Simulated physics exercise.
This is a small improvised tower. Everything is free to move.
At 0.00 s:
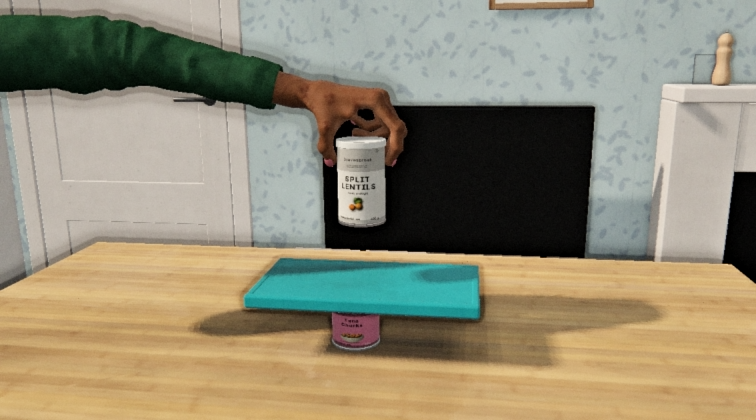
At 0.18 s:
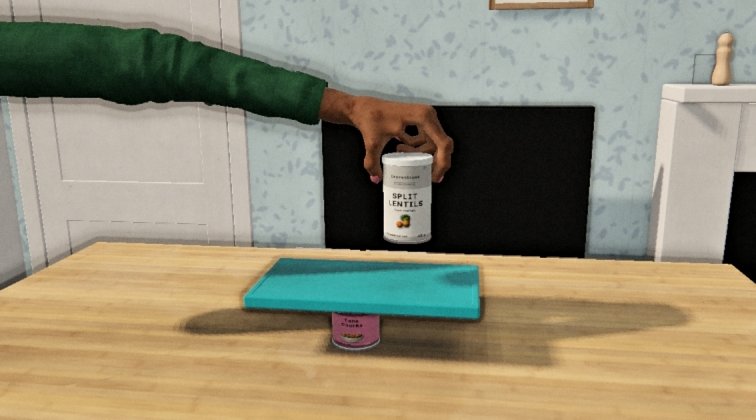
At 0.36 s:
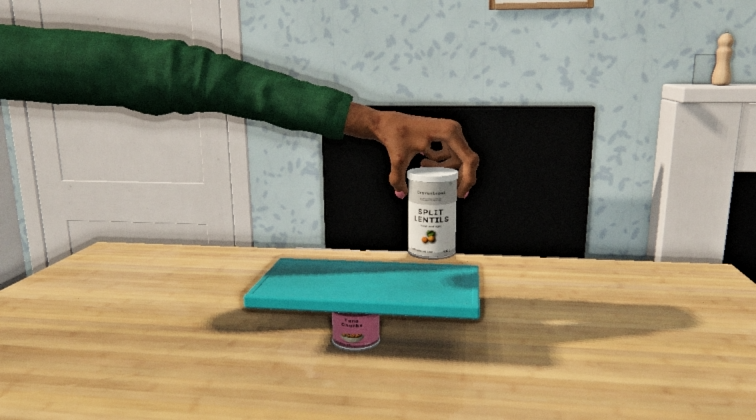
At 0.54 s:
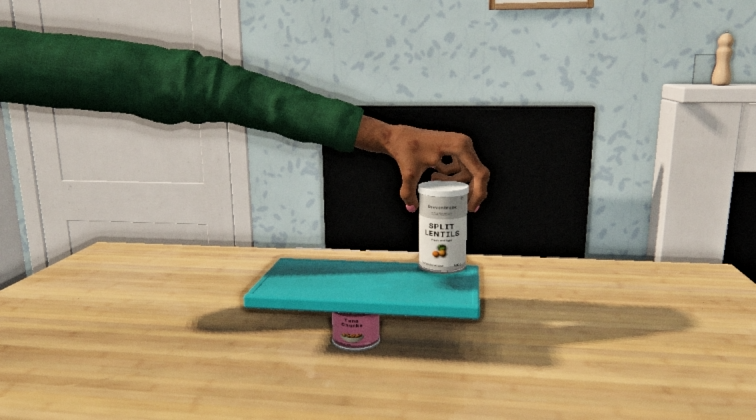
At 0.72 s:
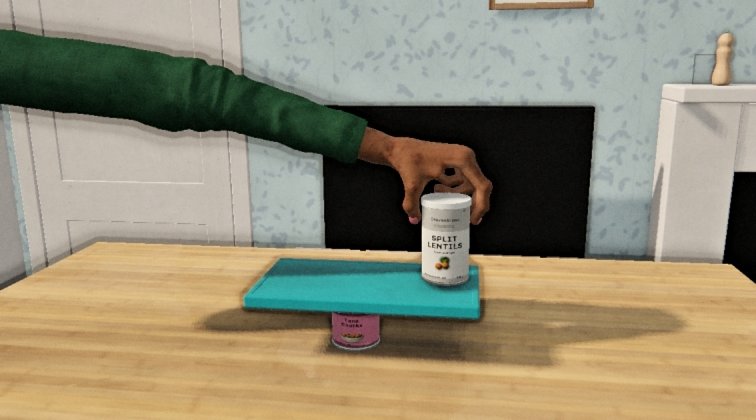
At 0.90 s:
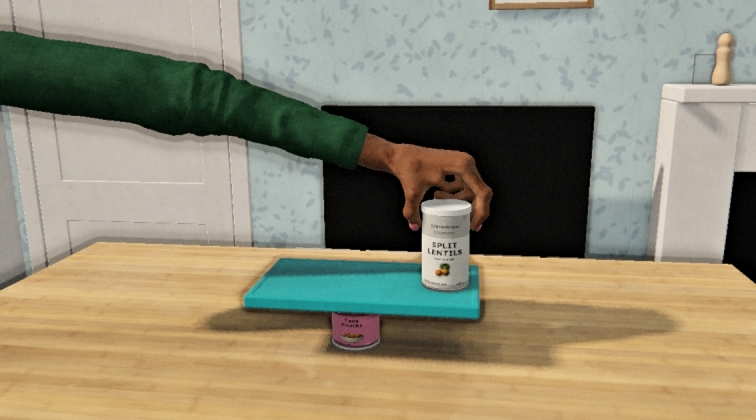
A hand moves a white tin rightward and lowers it onto a teal board's right side.
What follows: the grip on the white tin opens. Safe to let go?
The stack comes apart.
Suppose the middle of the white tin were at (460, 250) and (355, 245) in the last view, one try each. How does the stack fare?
First, it loses its balance; second, it holds.
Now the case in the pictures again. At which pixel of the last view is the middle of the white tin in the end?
Near (548, 370).
By 1.20 s, white tin now fallen; turquoise lid tilted by 28°.
By 1.40 s, turquoise lid tilted by 32°.
By 2.00 s, turquoise lid tilted by 28°.
By 2.50 s, turquoise lid tilted by 5°.
When it is over (3.5 s), fallen, white tin; the other 2 as before. End places, in pixels of the last picture, white tin near (548, 370). The stack gives way.
